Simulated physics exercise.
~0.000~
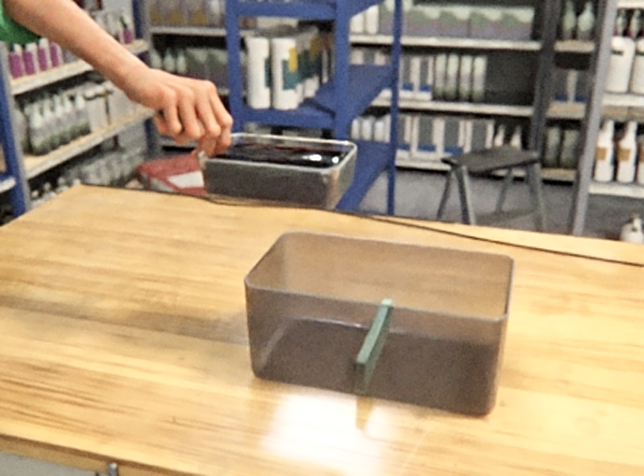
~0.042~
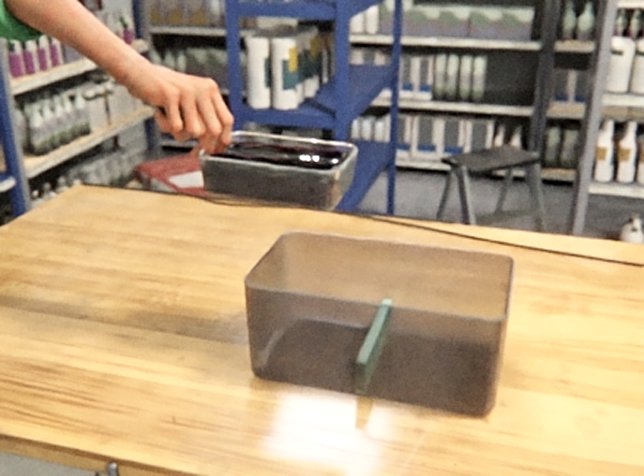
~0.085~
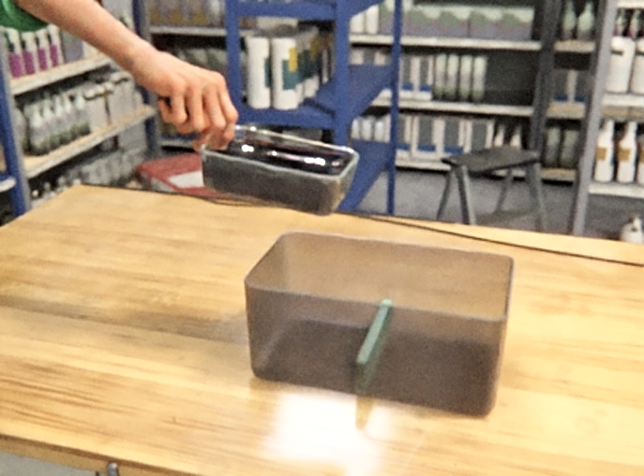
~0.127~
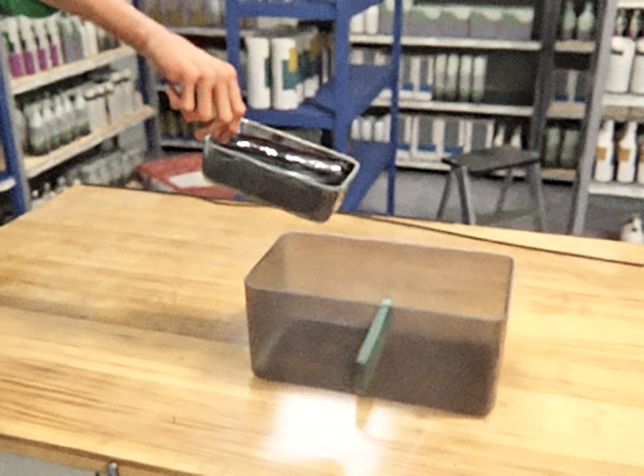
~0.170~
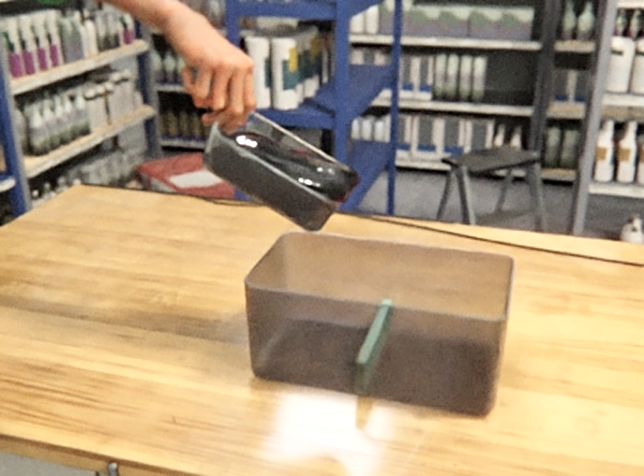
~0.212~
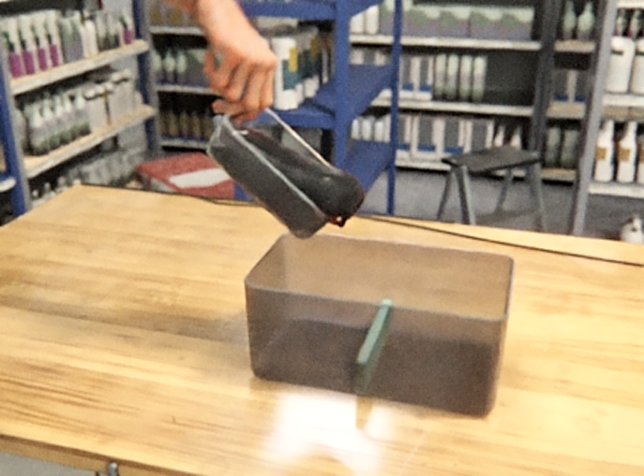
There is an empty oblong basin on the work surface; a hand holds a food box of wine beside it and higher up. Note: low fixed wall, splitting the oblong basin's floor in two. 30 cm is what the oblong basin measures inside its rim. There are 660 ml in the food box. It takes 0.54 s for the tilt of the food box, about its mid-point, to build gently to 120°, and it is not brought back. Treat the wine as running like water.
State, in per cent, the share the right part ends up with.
The right part ends up with roughly 46 %.
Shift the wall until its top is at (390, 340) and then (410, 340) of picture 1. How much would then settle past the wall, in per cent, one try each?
I'd put it at about 30 per cent for the first and about 15 per cent for the second.
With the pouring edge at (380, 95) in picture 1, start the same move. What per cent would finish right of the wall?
Result then: Approx. 65 %.
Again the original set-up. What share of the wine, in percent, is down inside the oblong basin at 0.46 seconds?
I'd estimate some 90 percent of the liquid.
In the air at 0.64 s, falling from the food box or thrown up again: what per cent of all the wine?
About 7 percent.
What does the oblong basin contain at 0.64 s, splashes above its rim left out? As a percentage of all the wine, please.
Some 92 per cent.
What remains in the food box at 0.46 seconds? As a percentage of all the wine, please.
6 %.
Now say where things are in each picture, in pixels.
The first picture shows tilt 0°; pouring edge (348, 159); surface from (218, 151) to (347, 162); the oblong basin's rim runs from (265, 256) to (511, 287); the wall's top is at (376, 329).
The second picture shows tilt 2°; pouring edge (348, 161); surface from (218, 150) to (347, 163).
The third picture shows tilt 7°; pouring edge (350, 168); surface from (219, 146) to (349, 167).
The fourth picture shows tilt 16°; pouring edge (350, 178); surface from (222, 143) to (351, 171).
The fifth picture shows tilt 27°; pouring edge (348, 192); surface from (222, 139) to (333, 174); 5 per cent is over the edge.
The sixth picture shows tilt 40°; pouring edge (343, 206); surface from (224, 134) to (319, 175); 14 per cent is over the edge.
By 0.46 s the tilt is 114° and 6 per cent is still to pour, 46 is left of the wall and 45 right of it.
By 0.64 s the tilt is 120° and 0 per cent is still to pour, 49 is left of the wall and 43 right of it.
By 0.83 s the tilt is 120° and 0 per cent is still to pour, 51 is left of the wall and 46 right of it.
By 1.04 s the tilt is 120° and 0 per cent is still to pour, 52 is left of the wall and 46 right of it.
At rest 52 per cent lies left of the wall, 46 right of it and 2 outside.
